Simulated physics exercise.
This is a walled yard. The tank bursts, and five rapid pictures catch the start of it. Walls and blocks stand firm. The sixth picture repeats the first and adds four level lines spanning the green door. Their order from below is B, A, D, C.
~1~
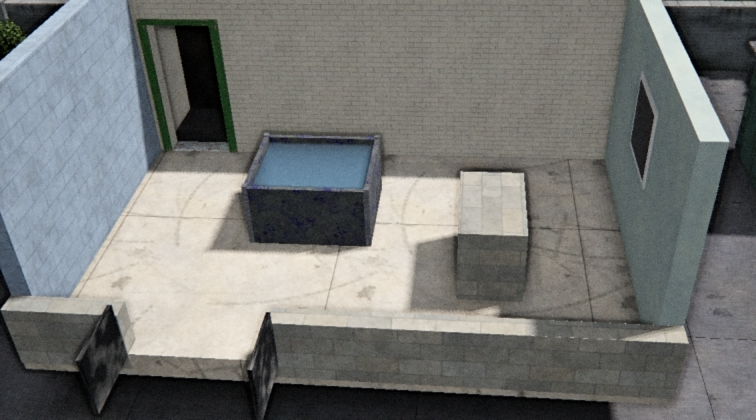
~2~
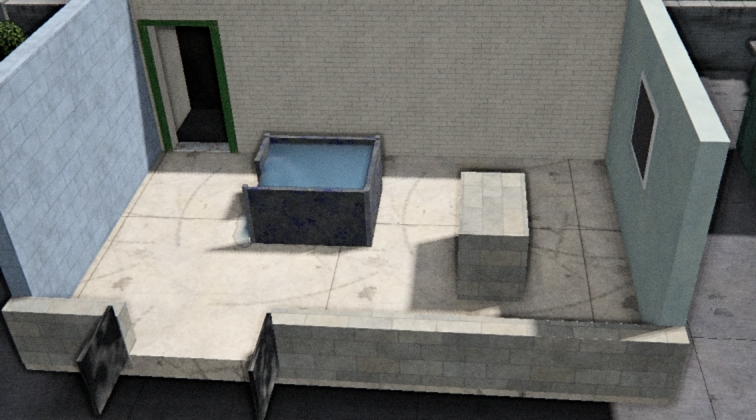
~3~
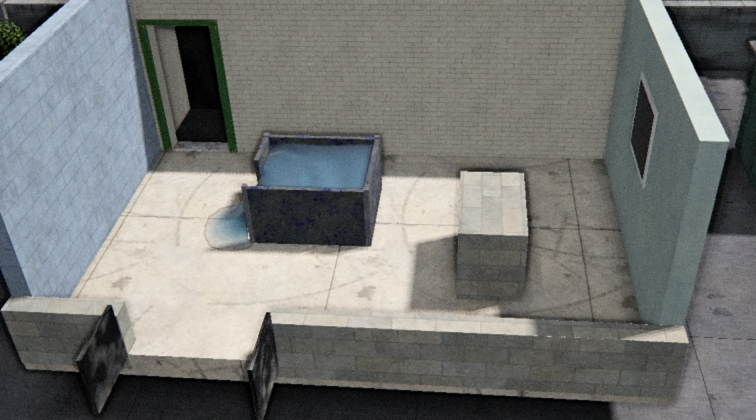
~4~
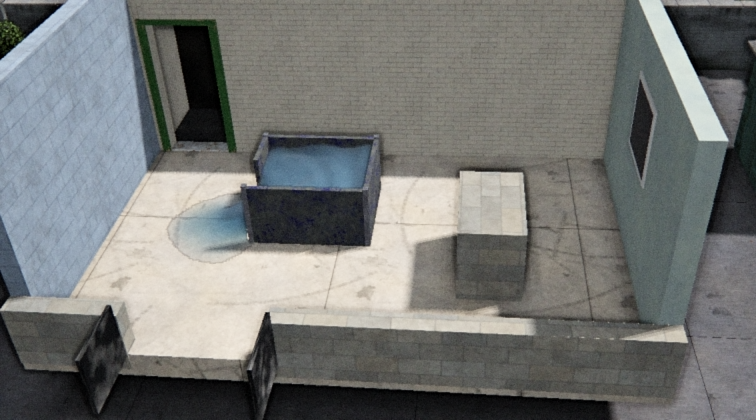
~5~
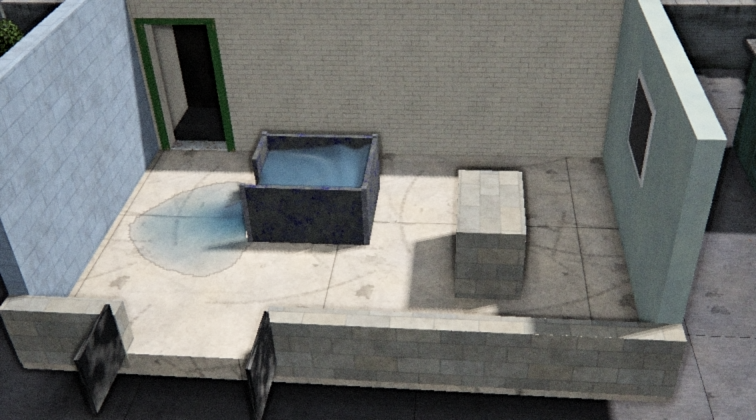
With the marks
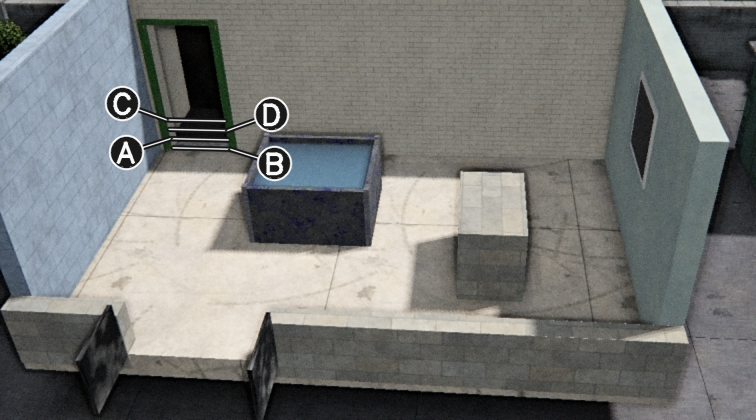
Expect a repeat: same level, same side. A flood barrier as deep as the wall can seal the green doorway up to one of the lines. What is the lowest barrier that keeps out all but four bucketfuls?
Go for A.
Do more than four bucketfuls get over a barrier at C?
No.
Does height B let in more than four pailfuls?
Yes, that goes wrong.
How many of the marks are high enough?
Three.
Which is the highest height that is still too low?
Here it is height B.
On the marked copy, A at (199, 139); B at (201, 148); C at (196, 120); D at (197, 130); from the bottom up B, A, D, C.
If A is chosen, a bucket or two gets in.
If B is chosen, some 20 bucketfuls get in.
If C is chosen, nothing gets over.
If D is chosen, nothing gets over.
